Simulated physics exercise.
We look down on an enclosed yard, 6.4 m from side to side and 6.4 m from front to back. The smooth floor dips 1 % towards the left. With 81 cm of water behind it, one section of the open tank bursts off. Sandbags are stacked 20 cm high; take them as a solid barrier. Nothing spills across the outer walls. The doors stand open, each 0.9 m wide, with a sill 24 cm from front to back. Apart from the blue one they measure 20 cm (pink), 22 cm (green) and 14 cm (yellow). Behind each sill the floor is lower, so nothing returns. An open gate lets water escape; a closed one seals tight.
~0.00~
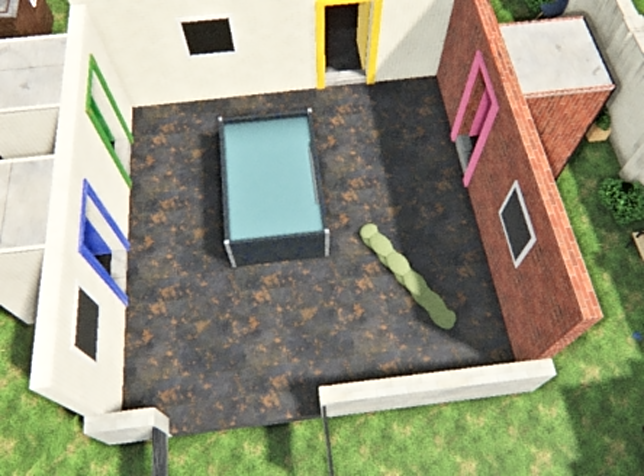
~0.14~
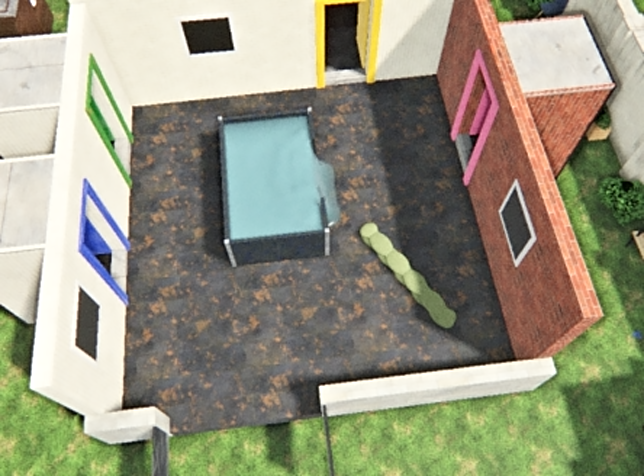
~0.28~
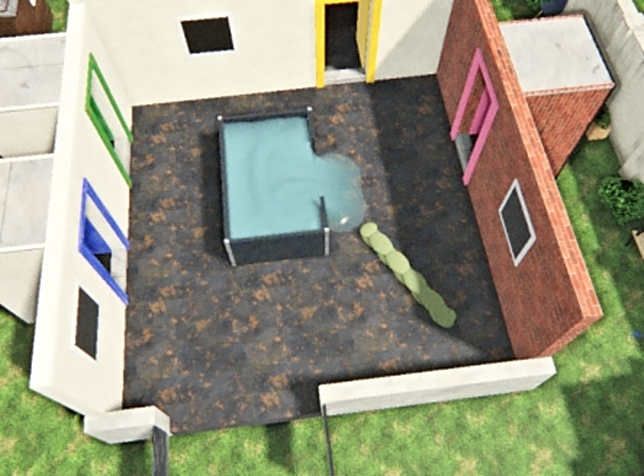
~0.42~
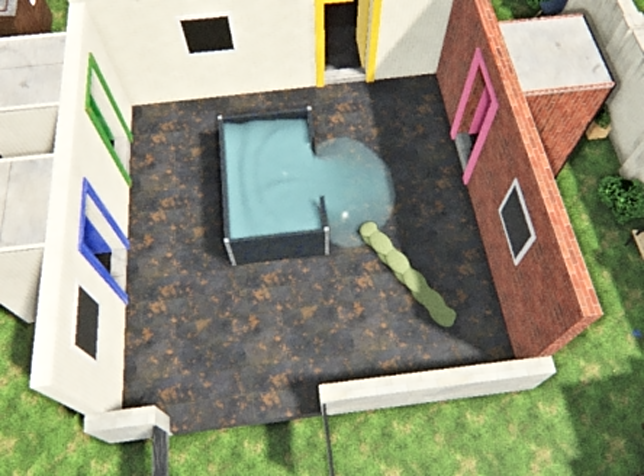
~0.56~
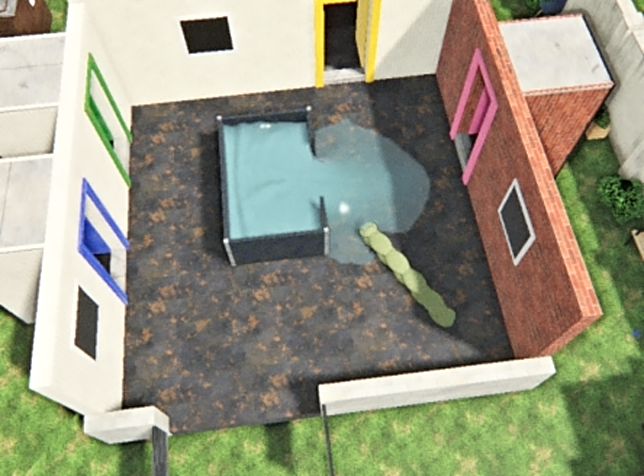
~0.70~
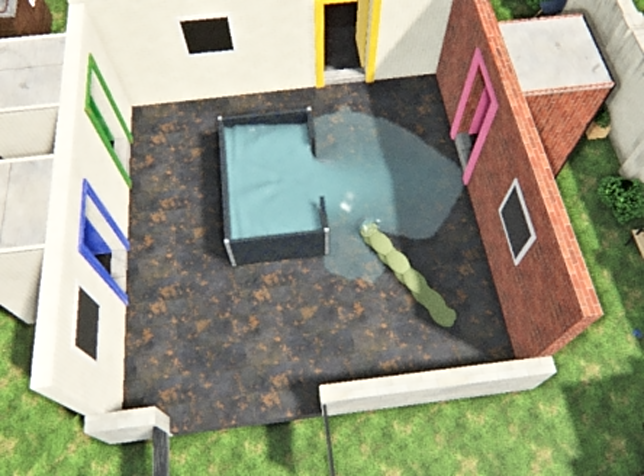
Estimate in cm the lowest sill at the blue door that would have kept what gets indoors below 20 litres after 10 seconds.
It would have to be roughly 9.5 cm high.
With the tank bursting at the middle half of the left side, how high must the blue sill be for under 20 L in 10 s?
About 29 cm.
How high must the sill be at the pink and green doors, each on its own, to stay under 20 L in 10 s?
Roughly 33 cm at pink and 12.5 cm at green.
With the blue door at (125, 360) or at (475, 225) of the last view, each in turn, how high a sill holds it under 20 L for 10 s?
Roughly 7.5 and 29 cm.
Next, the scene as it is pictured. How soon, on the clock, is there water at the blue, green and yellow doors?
Arrival: Blue 6.0 s, green 4.5 s, yellow 1.1 s.
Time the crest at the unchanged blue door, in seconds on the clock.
At about 7.5 s.
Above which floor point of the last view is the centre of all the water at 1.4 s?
At about (321, 192).
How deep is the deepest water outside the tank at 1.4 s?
About 44 cm.
After 1.4 s water covers 30 % of the floor, deepest (44 cm) near (467, 201); it has not reached the blue door.
After 3.0 s water covers 40 % of the floor, deepest (30 cm) near (490, 363); it has not reached the blue door.
After 10.0 s water covers 95 % of the floor, deepest (14 cm) near (123, 423); 13 cm at the blue door, 21 litres in over its 9 cm sill.
At the blue door as built, the water arrived by 6.2 s and peaked near 14 cm at 7.6 s.
With a sill of 8.5 cm, 25 litres would have come in within the 10 s; with 11.5 cm, 6 litres. So under 20 litres takes about 9.5 cm.
